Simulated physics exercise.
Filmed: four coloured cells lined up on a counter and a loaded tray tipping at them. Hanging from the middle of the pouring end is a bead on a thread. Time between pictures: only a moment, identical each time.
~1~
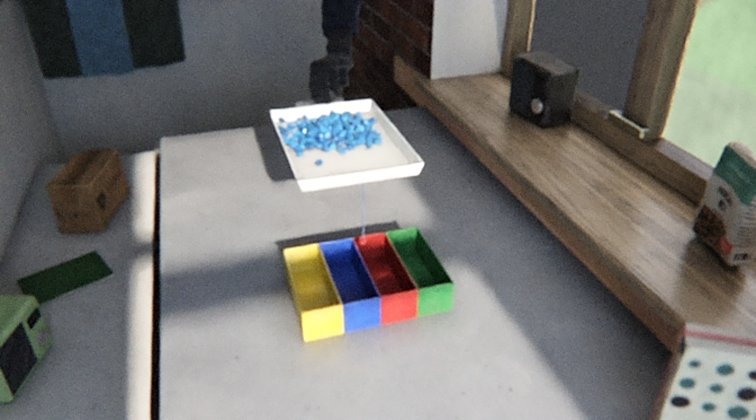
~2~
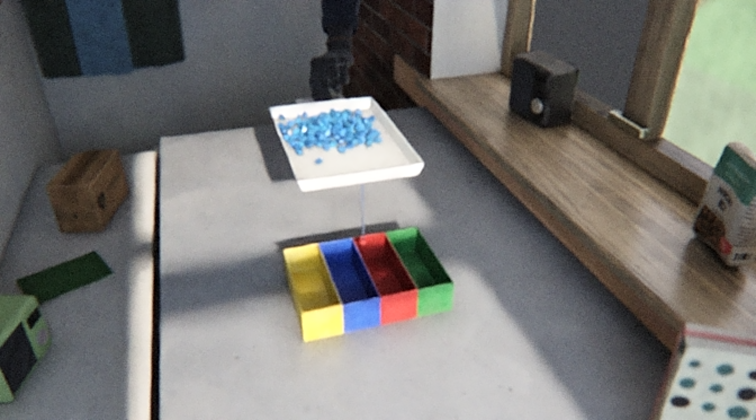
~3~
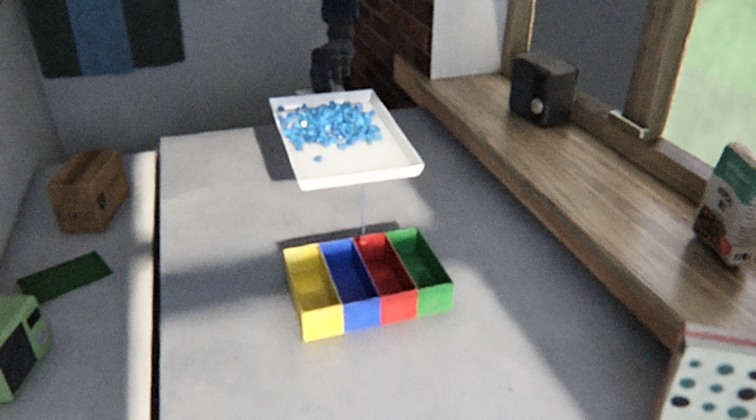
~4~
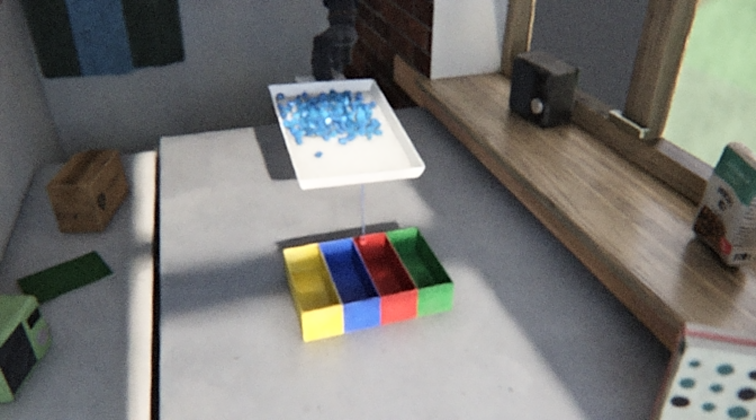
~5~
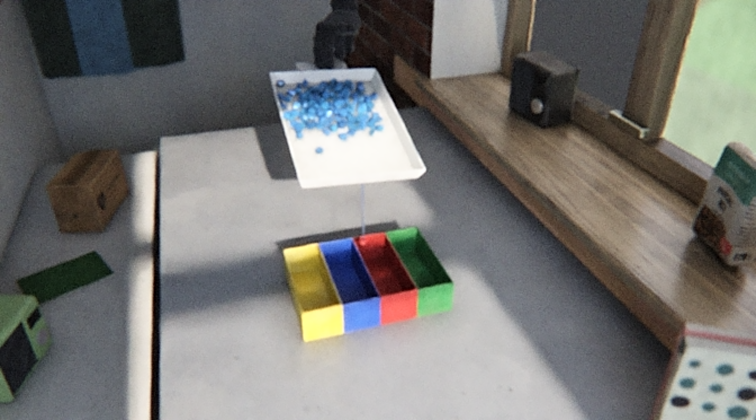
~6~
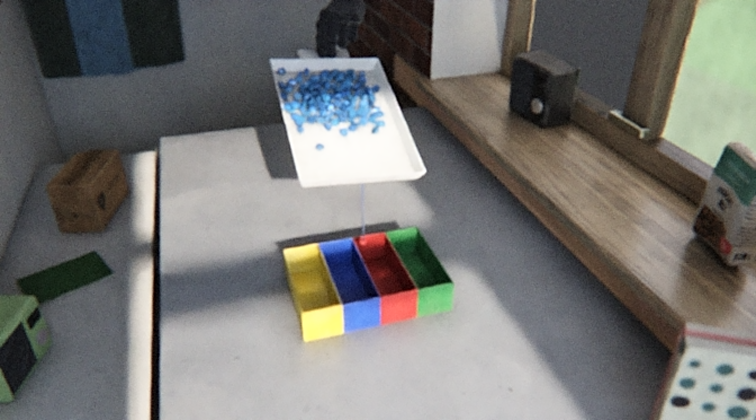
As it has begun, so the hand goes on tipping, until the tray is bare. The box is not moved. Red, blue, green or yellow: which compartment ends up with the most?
The green one.
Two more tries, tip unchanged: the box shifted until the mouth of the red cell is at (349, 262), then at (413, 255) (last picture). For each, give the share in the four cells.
Roughly 30% on the first try and 90% on the second.
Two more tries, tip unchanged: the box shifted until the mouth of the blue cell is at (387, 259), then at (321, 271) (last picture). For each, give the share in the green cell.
10 per cent the first time, 30 per cent the second time.
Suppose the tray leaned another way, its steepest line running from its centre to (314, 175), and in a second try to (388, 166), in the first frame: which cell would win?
Yellow, then that green cell.
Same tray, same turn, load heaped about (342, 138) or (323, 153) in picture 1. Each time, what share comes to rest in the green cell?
Estimate: 50 % first, 40 % second.
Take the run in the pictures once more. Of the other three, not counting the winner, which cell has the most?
Second place goes to the red one.
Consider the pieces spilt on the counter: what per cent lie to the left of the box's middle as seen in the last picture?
10 in a hundred, roughly.
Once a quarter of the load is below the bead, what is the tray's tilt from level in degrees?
80° or so.
Soon, tray tipped steeply; most on the tray; about a quarter falling or outside the box.
A while on, tray tipped past a quarter turn; a small part on the tray; about half in the green cell; about a quarter in the red cell; a small part in the blue cell; about a quarter falling or outside the box.
Towards the end, tray tipped past a quarter turn; about half in the green cell; about a quarter in the red cell; a small part in the blue cell; about a quarter falling or outside the box.
Finally, tray tipped past a quarter turn; about half in the green cell; about a quarter in the red cell; a small part in the blue cell; none in the yellow cell; about a quarter outside the box.
